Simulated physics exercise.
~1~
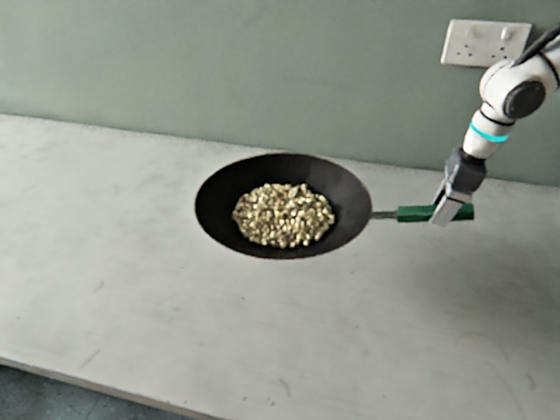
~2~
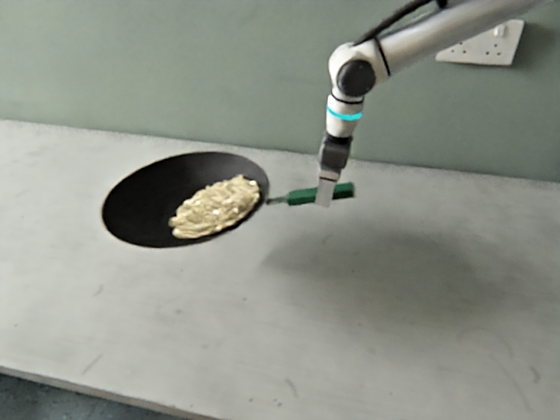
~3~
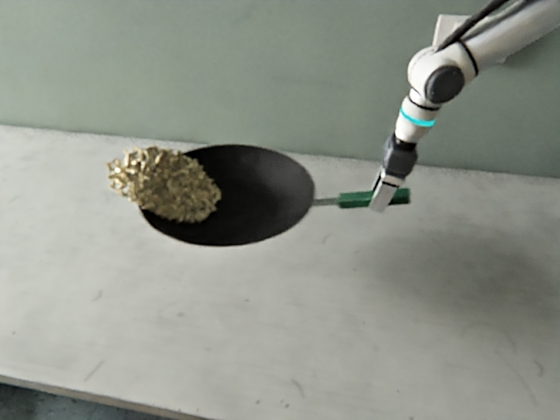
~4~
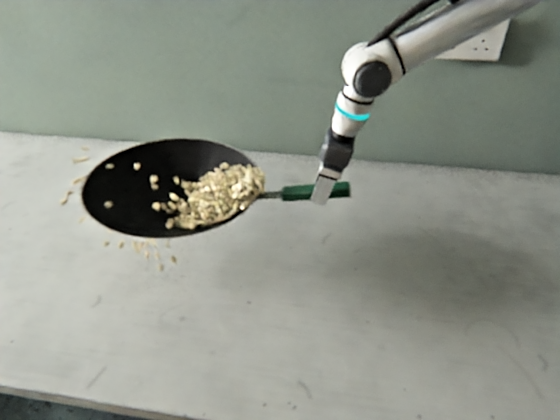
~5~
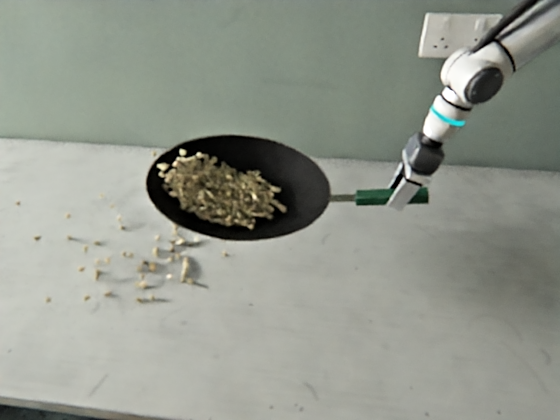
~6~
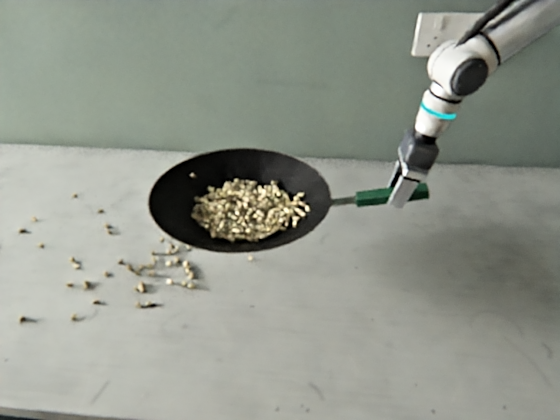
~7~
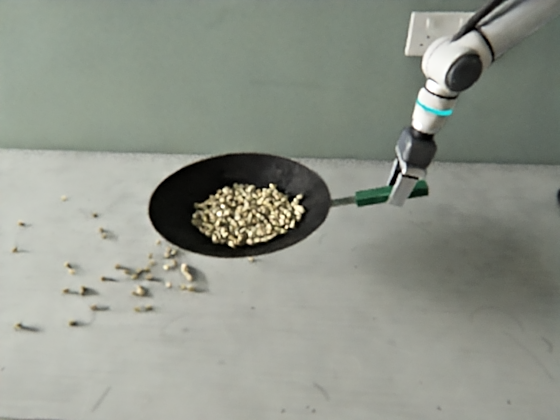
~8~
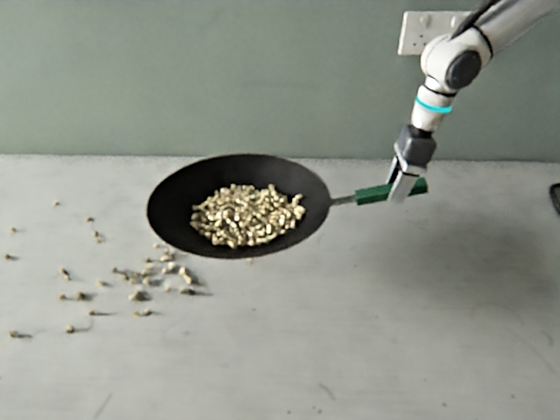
A robot arm grips the green handle of a black wok holding a heap of pale dried beans above a grey table. It moves the wok to the left, and the beans bunch up on the side near the handle. The arm draws the wok back right, and the load surges up over the far left rim. As the wok shifts left again, beans scatter inside it and some drop past the rim. It returns right and steadies, with spilled beans strewn on the table at left and most still heaped inside.
